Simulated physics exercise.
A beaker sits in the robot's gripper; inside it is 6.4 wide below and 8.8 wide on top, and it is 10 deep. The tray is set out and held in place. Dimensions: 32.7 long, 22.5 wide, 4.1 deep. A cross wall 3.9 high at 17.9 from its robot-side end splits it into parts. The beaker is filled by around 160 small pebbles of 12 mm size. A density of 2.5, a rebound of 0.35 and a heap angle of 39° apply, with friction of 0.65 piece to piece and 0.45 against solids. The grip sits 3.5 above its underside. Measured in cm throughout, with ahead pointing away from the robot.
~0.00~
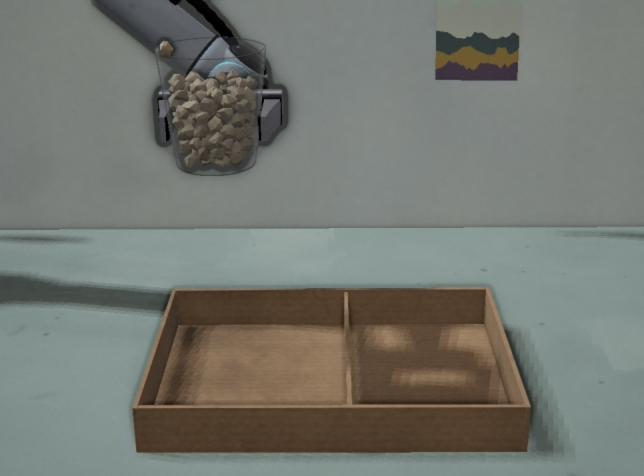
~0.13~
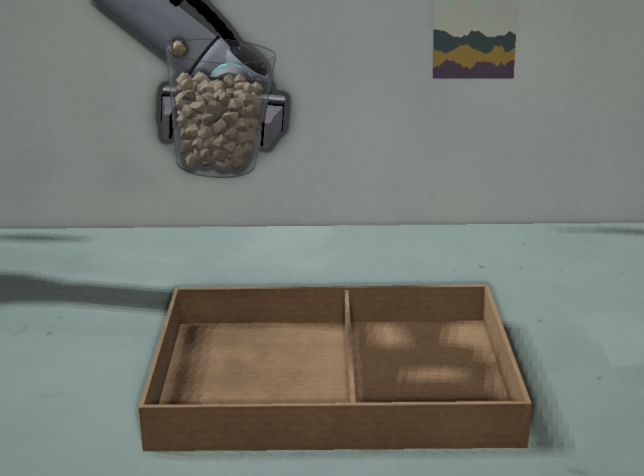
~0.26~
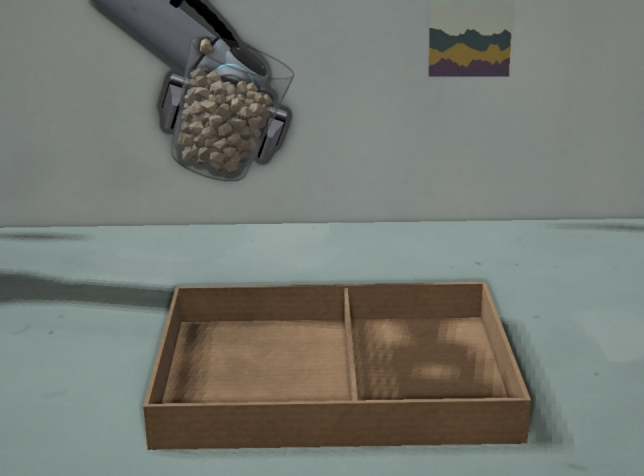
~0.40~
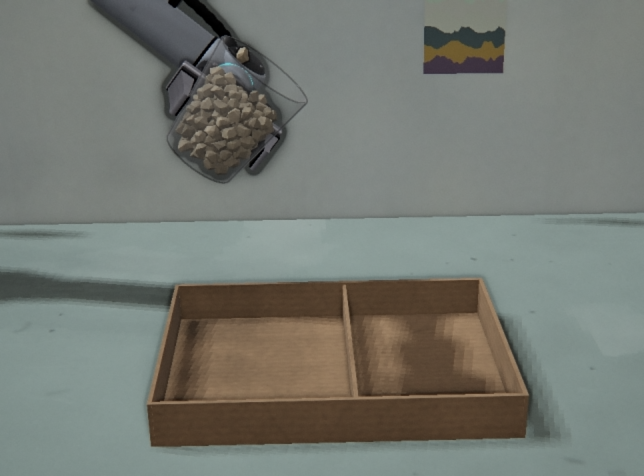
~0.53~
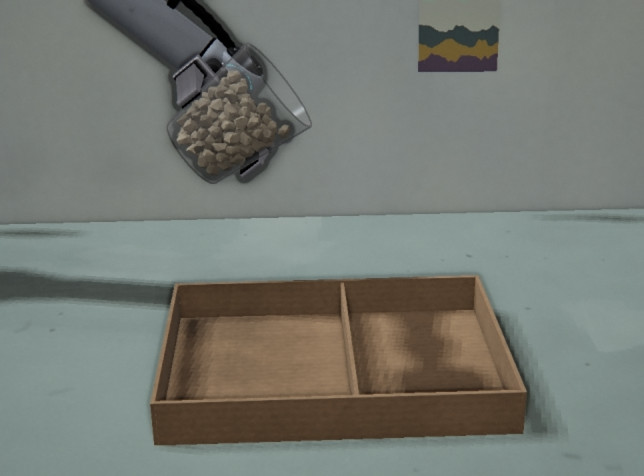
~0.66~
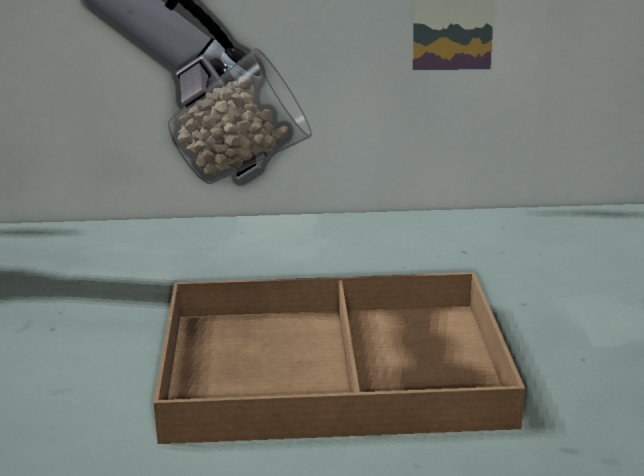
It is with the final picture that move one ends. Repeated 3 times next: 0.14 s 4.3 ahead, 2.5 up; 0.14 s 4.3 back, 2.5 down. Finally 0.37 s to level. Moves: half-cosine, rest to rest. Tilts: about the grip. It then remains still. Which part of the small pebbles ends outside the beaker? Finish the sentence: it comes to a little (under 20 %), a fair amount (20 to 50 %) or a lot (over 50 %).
It comes to a fair amount.
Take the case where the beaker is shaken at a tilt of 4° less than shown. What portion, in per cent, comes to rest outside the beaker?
Estimate: Close to 25 in a hundred.
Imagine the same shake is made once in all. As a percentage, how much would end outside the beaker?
Estimate for that case: 20 %.
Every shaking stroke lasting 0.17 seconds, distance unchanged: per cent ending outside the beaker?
Estimate for that case: 10 %.
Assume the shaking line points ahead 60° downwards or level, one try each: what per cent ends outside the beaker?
Result: Approx. 0 % and 15 %, one try each.
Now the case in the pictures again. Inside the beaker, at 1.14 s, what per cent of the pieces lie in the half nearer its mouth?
Something like 65 percent sits in that half.
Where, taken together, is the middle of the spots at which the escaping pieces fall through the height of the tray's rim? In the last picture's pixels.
I'd put it somewhere near (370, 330).
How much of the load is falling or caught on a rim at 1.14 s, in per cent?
Logged share: Close to 3 per cent.
After 1.14 s, tilted 58° forward, highest piece 30 above the table; 132 in the beaker, 21 in the far-side part, 6 in the robot-side part, 5 in flight or on a rim.
After 1.63 s, tilted 42° forward, highest piece 29 above the table; 100 in the beaker, 39 in the far-side part, 25 in the robot-side part.
After 2.07 s, level, highest piece 30 above the table; 100 in the beaker, 39 in the far-side part, 25 in the robot-side part.
After 3.12 s, level, highest piece 30 above the table; 100 in the beaker, 39 in the far-side part, 25 in the robot-side part.
In the end, 100 in the beaker, 39 in the far-side part, 25 in the robot-side part. That is 39 % outside the beaker.
